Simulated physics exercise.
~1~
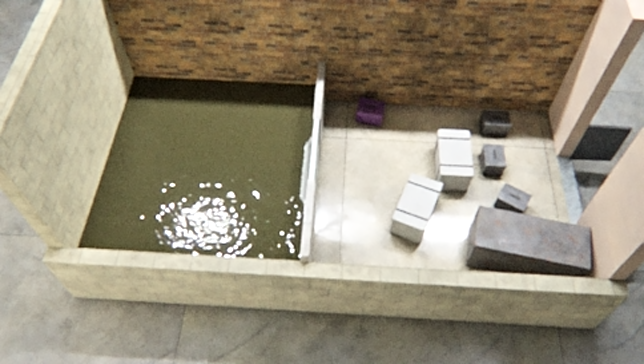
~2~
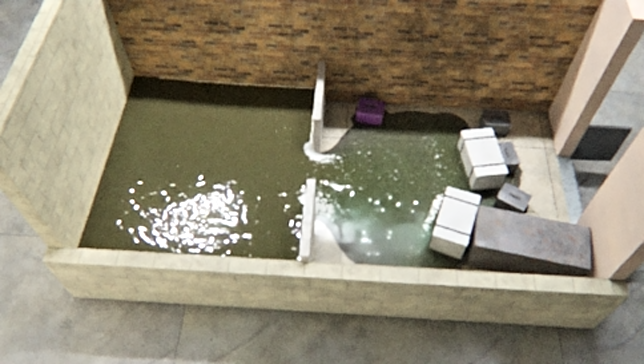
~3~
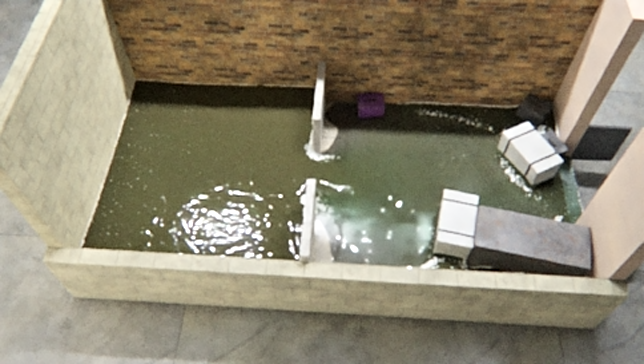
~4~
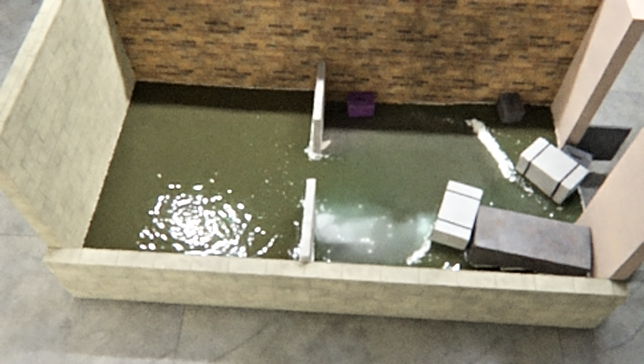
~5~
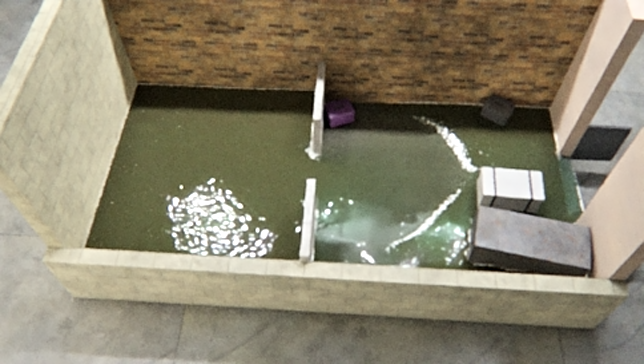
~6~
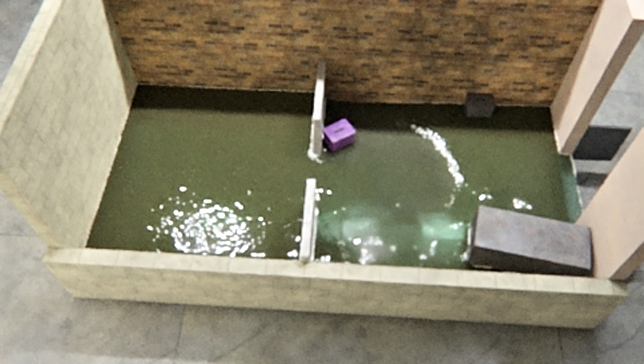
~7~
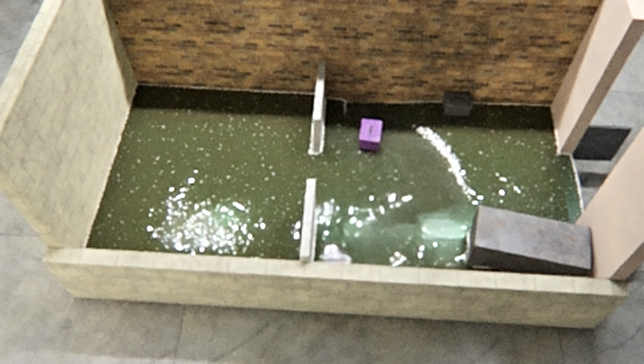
Murky water bursts through a gap, sweeping white boxes away while a purple box floats.
